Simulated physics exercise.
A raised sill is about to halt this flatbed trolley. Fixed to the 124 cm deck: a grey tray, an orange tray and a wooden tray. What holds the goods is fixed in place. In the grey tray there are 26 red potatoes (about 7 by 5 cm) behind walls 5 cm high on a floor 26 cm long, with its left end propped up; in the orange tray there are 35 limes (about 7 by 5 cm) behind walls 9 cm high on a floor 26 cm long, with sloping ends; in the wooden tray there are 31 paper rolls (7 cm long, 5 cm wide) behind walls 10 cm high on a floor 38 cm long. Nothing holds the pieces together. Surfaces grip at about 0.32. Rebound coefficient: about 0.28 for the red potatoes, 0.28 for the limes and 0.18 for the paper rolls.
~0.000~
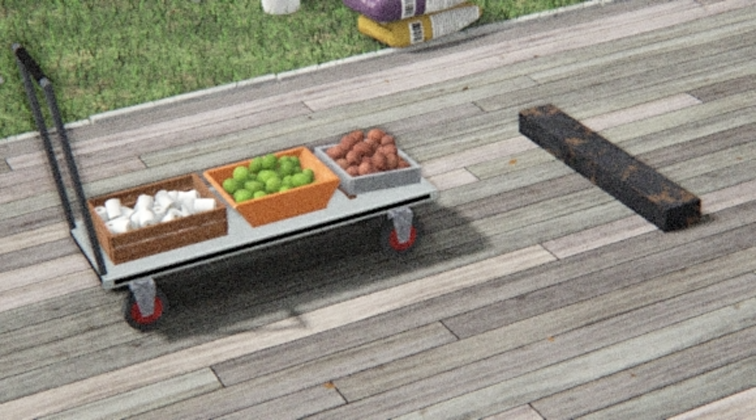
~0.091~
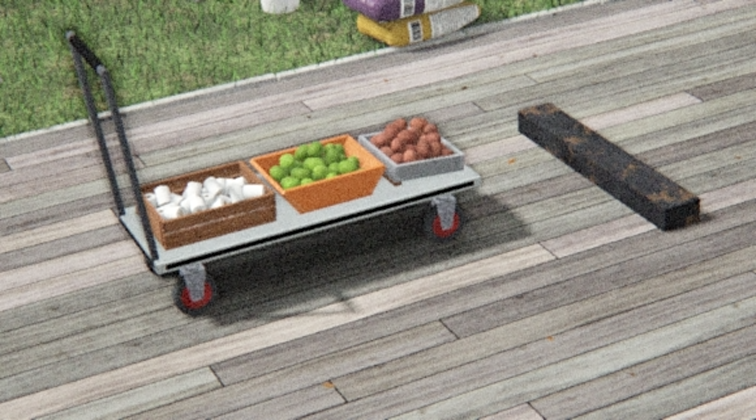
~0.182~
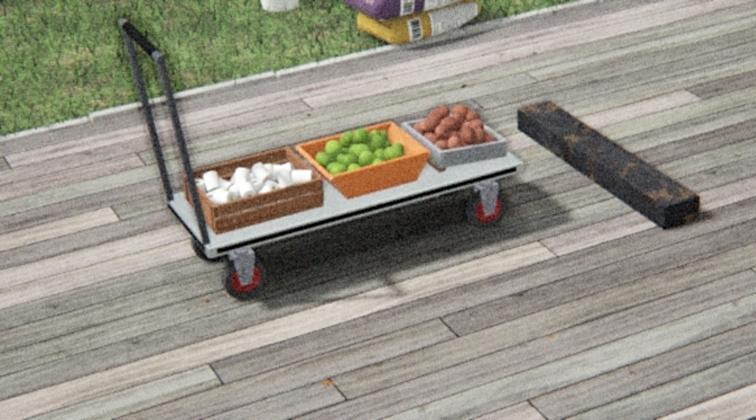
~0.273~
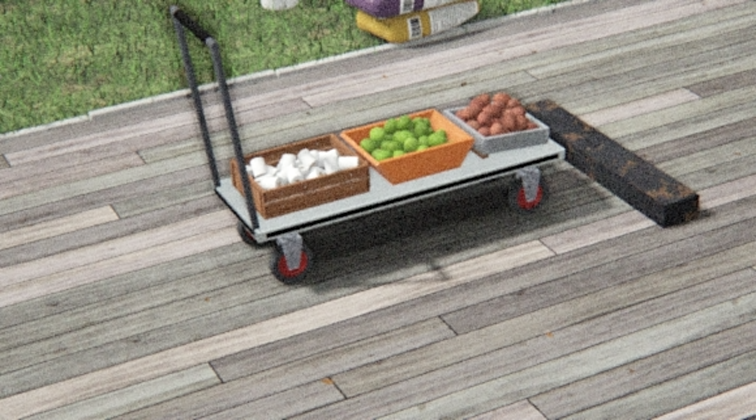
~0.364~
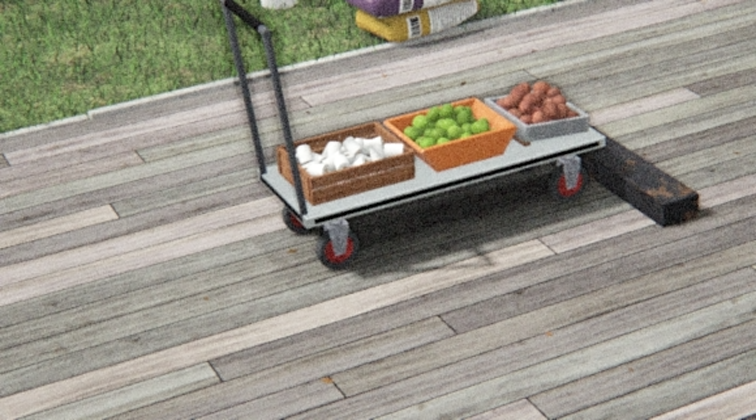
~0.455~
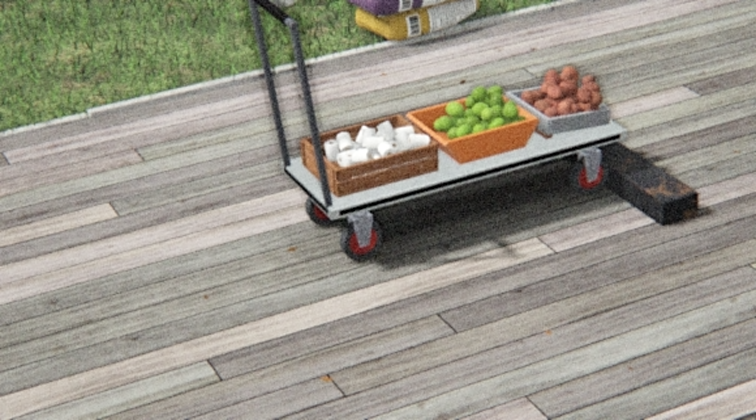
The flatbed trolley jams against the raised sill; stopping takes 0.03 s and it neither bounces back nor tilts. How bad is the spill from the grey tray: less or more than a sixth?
It sheds more than a sixth of them.
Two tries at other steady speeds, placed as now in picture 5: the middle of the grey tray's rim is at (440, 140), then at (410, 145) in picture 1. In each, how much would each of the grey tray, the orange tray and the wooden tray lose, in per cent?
Grey tray 30 then 30, orange tray 0 then 0, wooden tray 0 then 0 per cent.
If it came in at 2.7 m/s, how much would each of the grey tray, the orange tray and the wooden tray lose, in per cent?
In that case grey tray 40, orange tray 30, wooden tray 10 per cent.
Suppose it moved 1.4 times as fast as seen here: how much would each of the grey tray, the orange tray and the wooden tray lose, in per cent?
In that case grey tray 40, orange tray 30, wooden tray 10 per cent.
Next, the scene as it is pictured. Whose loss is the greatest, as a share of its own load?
It is the grey tray.
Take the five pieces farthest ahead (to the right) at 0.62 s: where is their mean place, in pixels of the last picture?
Near (629, 97).
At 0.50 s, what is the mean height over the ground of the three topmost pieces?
Roughly 46 cm.
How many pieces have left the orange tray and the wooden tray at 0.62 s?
Out by then, roughly: Orange tray 3, wooden tray 0.
After 0.50 s, 3 of 26 out of the grey tray, 0 of 35 out of the orange tray and 0 of 31 out of the wooden tray.
After 0.62 s, 10 of 26 out of the grey tray, 3 of 35 out of the orange tray and 0 of 31 out of the wooden tray.
After 0.85 s, 10 of 26 out of the grey tray, 4 of 35 out of the orange tray and 0 of 31 out of the wooden tray.
When it is over (at 1.35 s), 10 of 26 out of the grey tray, 5 of 35 out of the orange tray and 1 of 31 out of the wooden tray. Asked share, 10 of 26, 38 per cent.
